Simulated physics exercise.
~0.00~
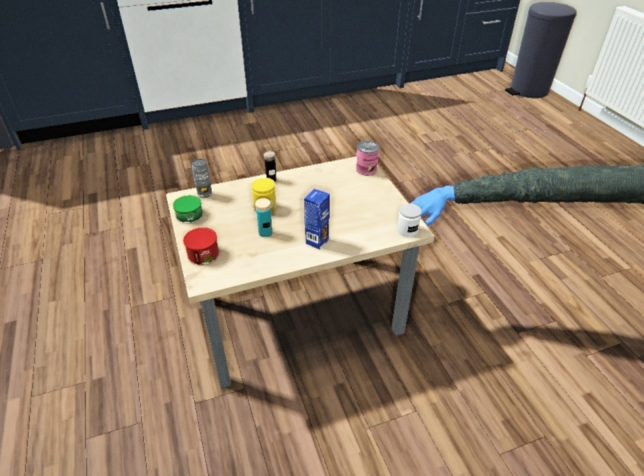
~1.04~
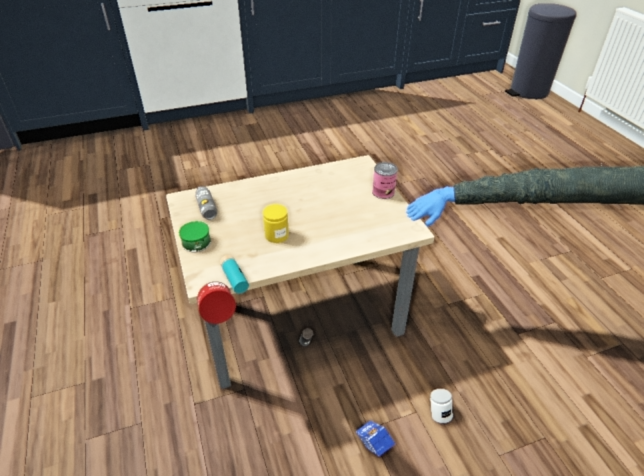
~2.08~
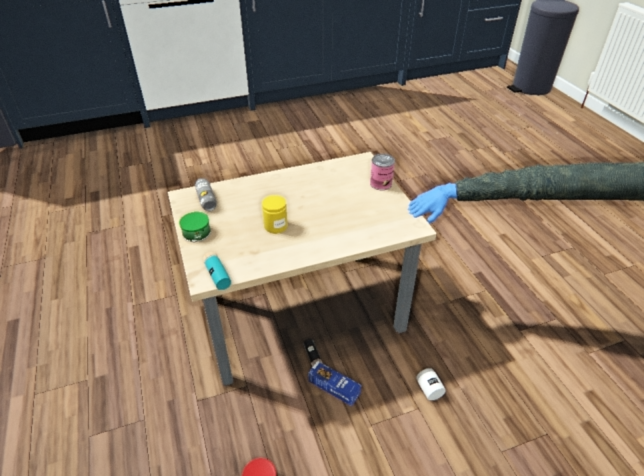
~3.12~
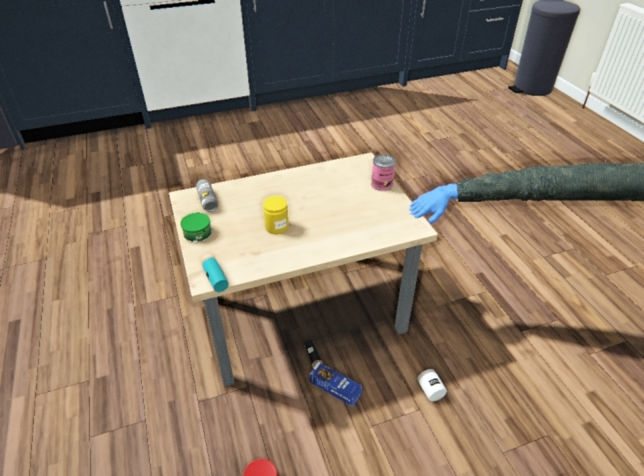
A gloved hand rested at the edge of a small table as the things on it slid and toppled, the white jar, blue carton, black shaker and red tub landing on the floor, while the turquoise shaker and grey can lay tipped over on top.
